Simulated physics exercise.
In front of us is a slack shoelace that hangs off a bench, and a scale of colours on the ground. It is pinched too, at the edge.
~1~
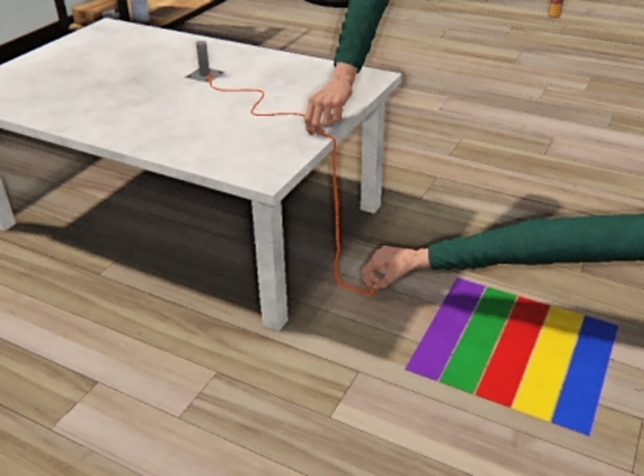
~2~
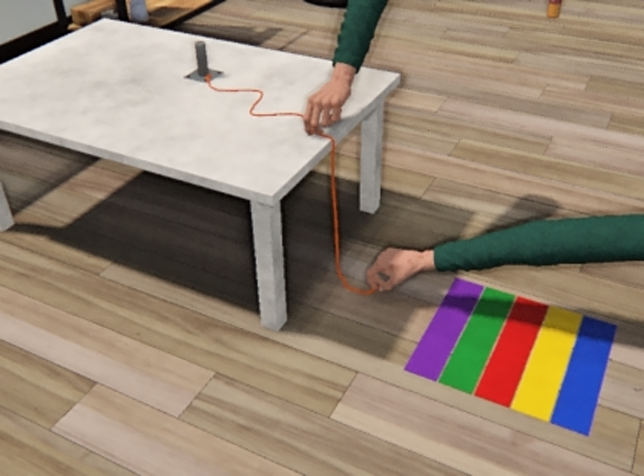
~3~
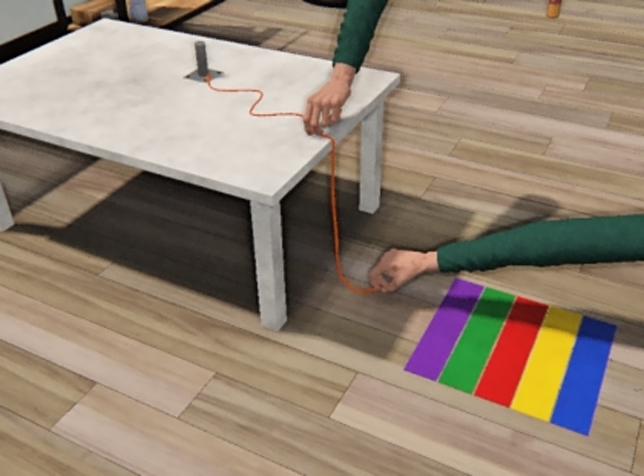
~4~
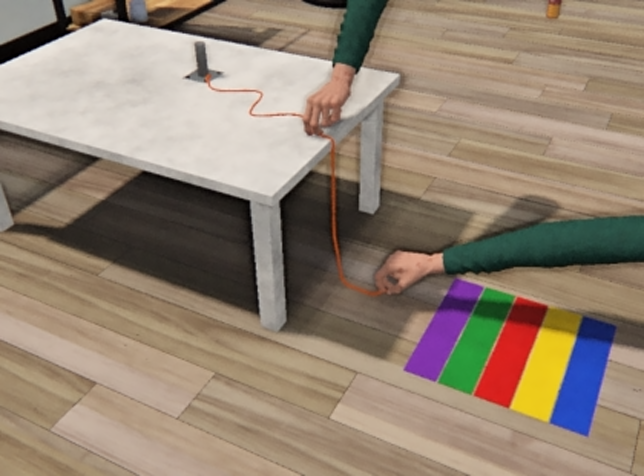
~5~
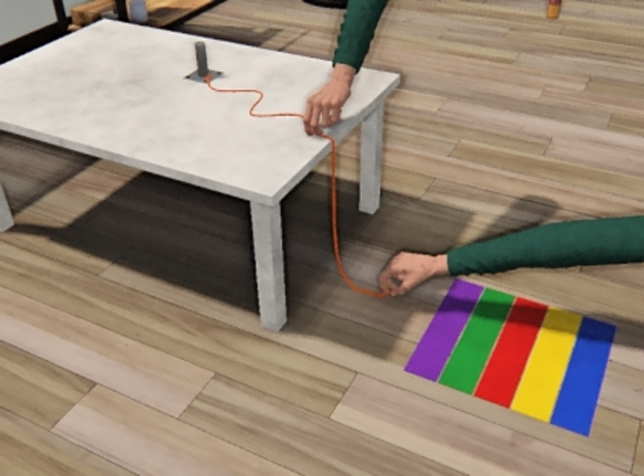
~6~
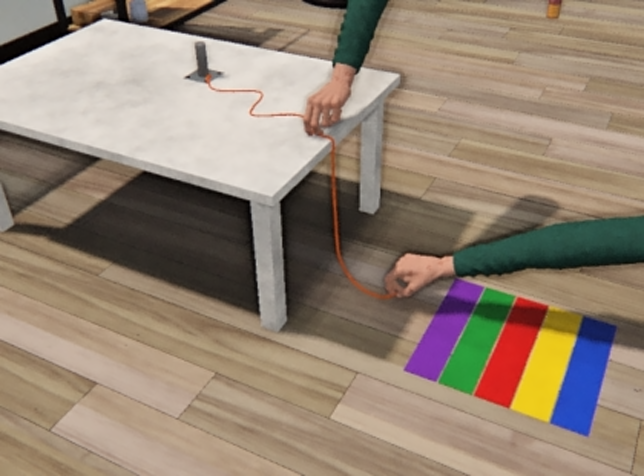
The loose end of an orange shoelace moved slightly right as a hand drew it slowly towards a striped colour scale on the floor, while another hand pinched the lace at the white bench's edge.
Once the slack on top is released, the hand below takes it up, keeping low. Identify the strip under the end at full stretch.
Strip: Yellow.
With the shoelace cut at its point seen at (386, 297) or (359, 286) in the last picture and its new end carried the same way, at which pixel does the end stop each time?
First try near (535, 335), second near (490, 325).
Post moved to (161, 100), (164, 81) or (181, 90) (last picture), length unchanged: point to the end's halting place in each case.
Close to (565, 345), (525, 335) and (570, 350) in that order.
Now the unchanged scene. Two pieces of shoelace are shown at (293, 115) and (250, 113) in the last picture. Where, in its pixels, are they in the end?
To (335, 128) for the first and to (300, 114) for the second.
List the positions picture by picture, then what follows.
In the first picture, end (373, 285); purple (431, 356); green (465, 368); red (501, 381); yellow (538, 394); blue (577, 407).
In the second picture, end (378, 287); shoelace through (214, 89) (259, 101) (293, 114) (333, 146) (335, 212) (338, 270).
In the third picture, end (381, 288).
In the fourth picture, end (386, 290); shoelace through (213, 89) (259, 101) (293, 115) (332, 146) (334, 212) (340, 271).
In the fifth picture, end (390, 292).
In the sixth picture, end (396, 293); shoelace through (214, 89) (259, 101) (293, 115) (333, 146) (335, 212) (347, 273).
Soon after, end near (497, 325); over green.
Then, end near (535, 337); over red.
At full stretch, end near (560, 345); over yellow. The yellow one.
